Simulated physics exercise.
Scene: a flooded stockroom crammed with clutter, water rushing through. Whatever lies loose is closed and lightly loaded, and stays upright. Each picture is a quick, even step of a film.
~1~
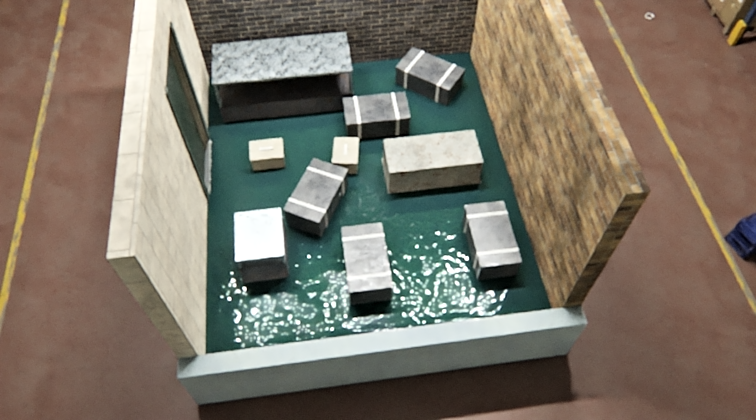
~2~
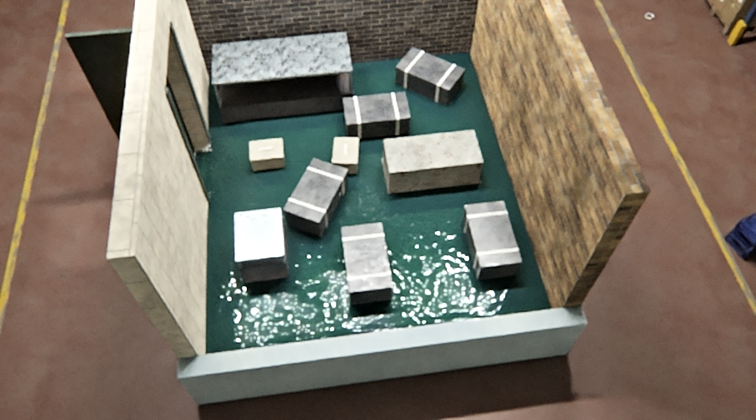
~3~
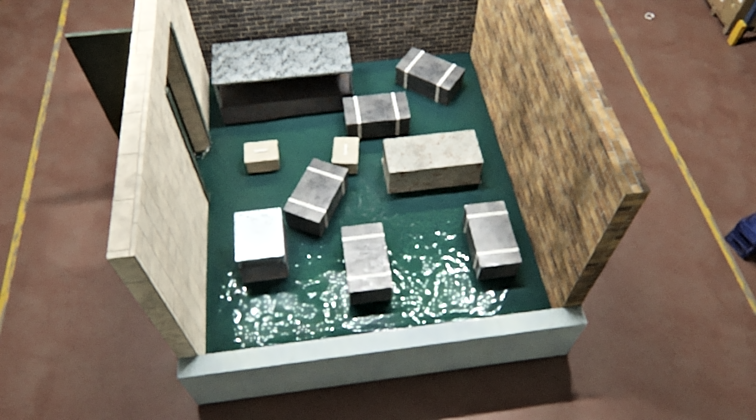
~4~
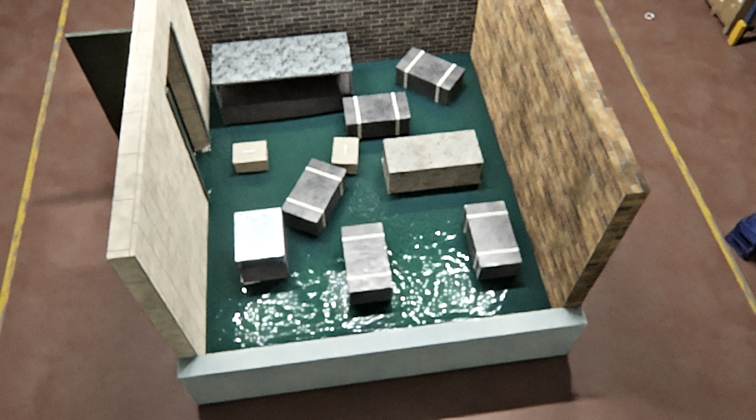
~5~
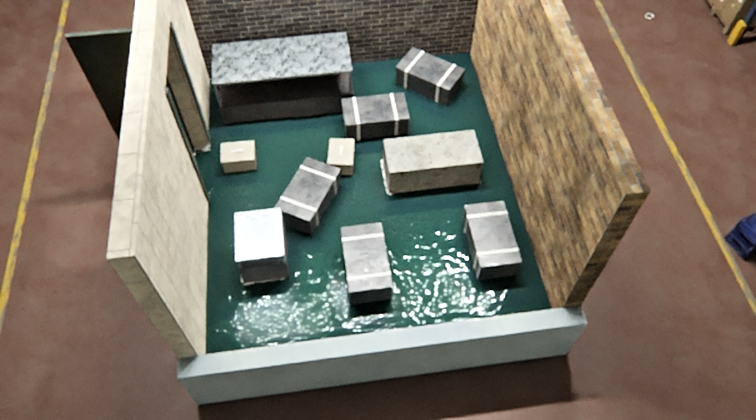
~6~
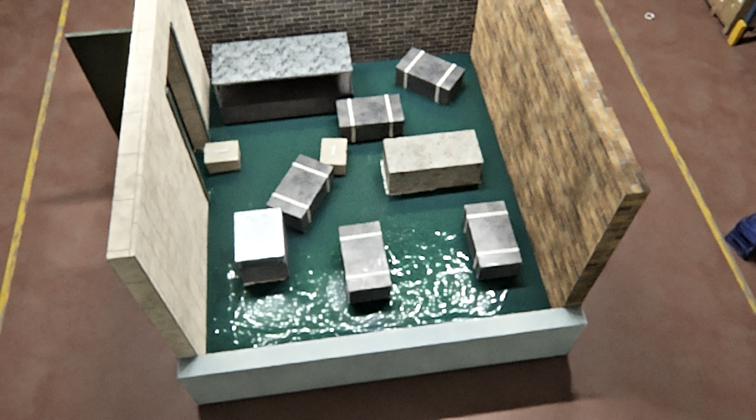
A flooded room's left door swings outward, then a pale box drifts left, followed by others.
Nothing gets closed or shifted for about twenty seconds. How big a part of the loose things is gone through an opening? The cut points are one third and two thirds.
The share is one third to two thirds.
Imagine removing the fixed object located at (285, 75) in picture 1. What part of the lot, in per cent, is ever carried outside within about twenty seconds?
I'd put it at around 10 percent.
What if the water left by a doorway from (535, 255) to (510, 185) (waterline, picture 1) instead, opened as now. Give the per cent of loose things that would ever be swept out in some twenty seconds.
That comes to 60 per cent of the things.
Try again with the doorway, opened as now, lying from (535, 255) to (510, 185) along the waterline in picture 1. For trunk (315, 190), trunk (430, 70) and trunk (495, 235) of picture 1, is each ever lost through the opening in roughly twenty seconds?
Each object, in the order asked: Flushed / not flushed / flushed.
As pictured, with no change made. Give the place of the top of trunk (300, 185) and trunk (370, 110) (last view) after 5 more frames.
(250, 173) and (330, 117), roughly.
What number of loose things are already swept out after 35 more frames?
That gives 3.
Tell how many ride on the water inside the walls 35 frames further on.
The number is 3.
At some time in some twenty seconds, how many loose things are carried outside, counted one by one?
Tally: 3.
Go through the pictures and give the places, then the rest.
The first picture shows a tote at (266, 149) floats; a trunk at (316, 189) floats; 0 of 7 have shifted.
The second picture shows a tote at (266, 149), afloat; a trunk at (316, 189), afloat; 0 of 7 have shifted.
The third picture shows a tote at (261, 151) floats, close to its start; a trunk at (316, 189) floats; 1 of 7 have shifted.
The fourth picture shows a tote at (250, 152) floats, close to its start; a trunk at (314, 189) floats; 1 of 7 have shifted.
The fifth picture shows a tote at (237, 151) floats, a stride from its start; a trunk at (308, 188), afloat, close to its start; 3 of 7 have shifted.
The sixth picture shows a tote at (221, 152) floats, a stride from its start; a trunk at (300, 185) floats, close to its start; 4 of 7 have shifted.
A moment on, 1 of 7 are out; 6 afloat.
Next, 3 of 7 are out; 4 afloat.
Later, 3 of 7 are out; 3 afloat.
In the end, 3 of 7 are out; 3 afloat.
